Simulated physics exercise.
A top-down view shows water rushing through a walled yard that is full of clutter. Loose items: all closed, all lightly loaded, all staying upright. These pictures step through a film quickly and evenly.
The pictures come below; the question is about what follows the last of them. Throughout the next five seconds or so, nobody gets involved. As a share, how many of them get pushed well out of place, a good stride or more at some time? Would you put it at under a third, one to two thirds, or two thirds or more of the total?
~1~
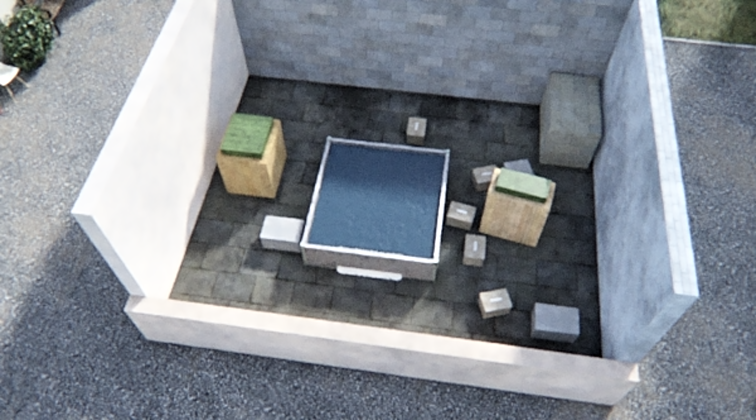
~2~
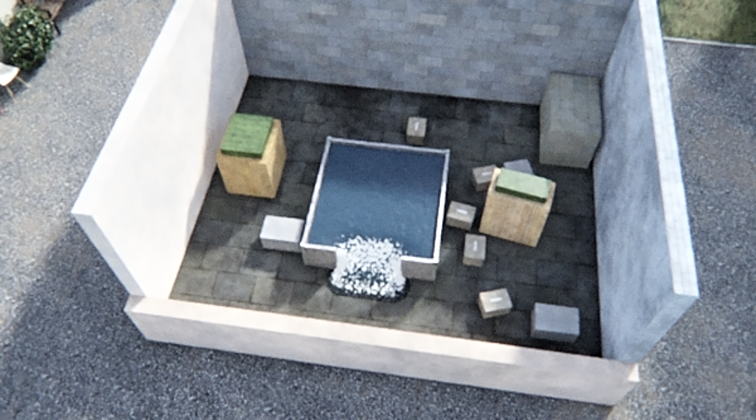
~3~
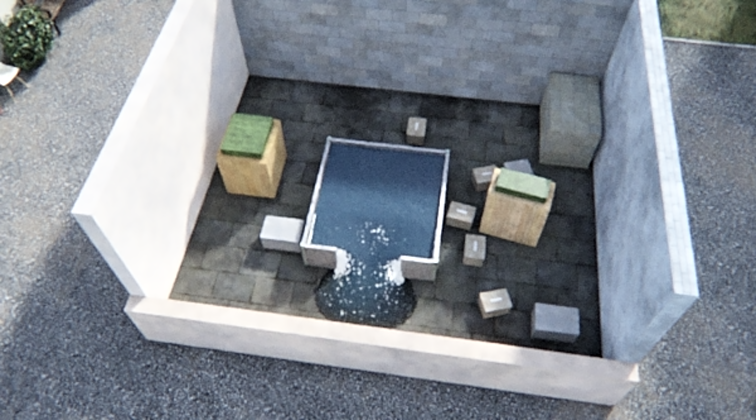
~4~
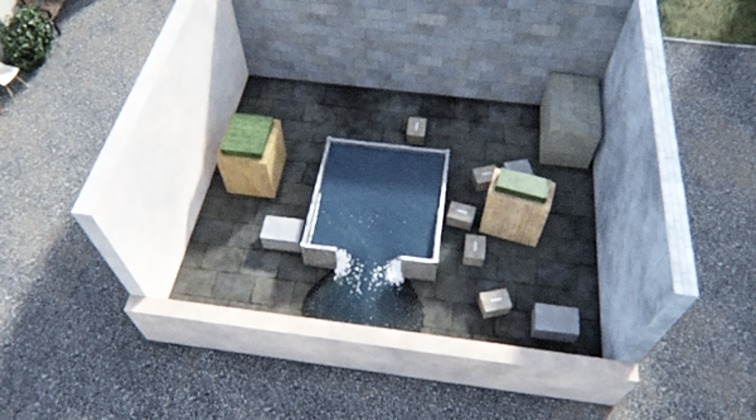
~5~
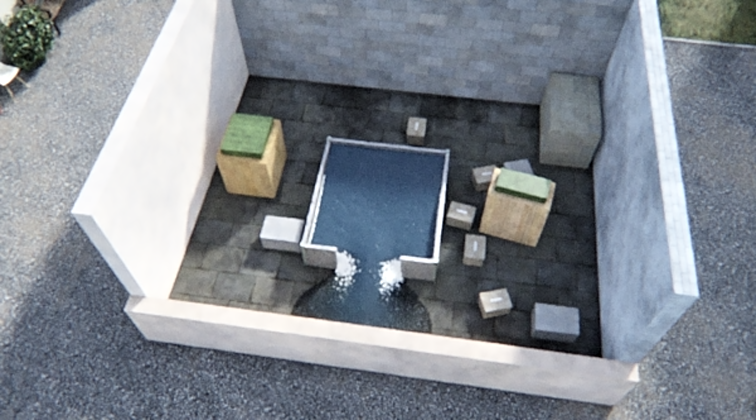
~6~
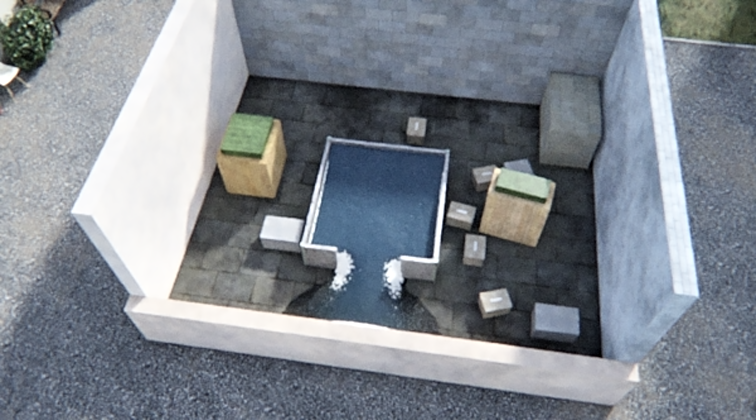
I would put it at under a third of the total.
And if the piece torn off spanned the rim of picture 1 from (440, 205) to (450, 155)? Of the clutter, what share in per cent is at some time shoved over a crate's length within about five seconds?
60 % or thereabouts.
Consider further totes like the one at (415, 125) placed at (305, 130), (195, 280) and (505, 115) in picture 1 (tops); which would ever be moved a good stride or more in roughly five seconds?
Here's the rundown: Never gets far, sent far off, and finally never gets far.
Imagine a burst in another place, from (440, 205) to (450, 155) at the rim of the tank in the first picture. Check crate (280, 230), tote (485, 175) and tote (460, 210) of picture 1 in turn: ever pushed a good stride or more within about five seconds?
First below the mark, then over the mark, then over the mark.
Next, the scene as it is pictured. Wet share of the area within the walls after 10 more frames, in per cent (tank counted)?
Estimate: 40 %.
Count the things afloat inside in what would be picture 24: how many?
Well, I'd say 1.
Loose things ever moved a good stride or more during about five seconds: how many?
It totals 2.
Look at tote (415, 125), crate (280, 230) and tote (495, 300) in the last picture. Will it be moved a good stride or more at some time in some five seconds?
As listed: Falls short, falls short and travels that far.
A moment on, 0 of 8 are well off their spots; 0 afloat.
Next, 0 of 8 are well off their spots; 0 afloat.
Later, 2 of 8 are well off their spots; 1 afloat.
In the end, 2 of 8 are well off their spots, and 2 have been at some point; 1 afloat.
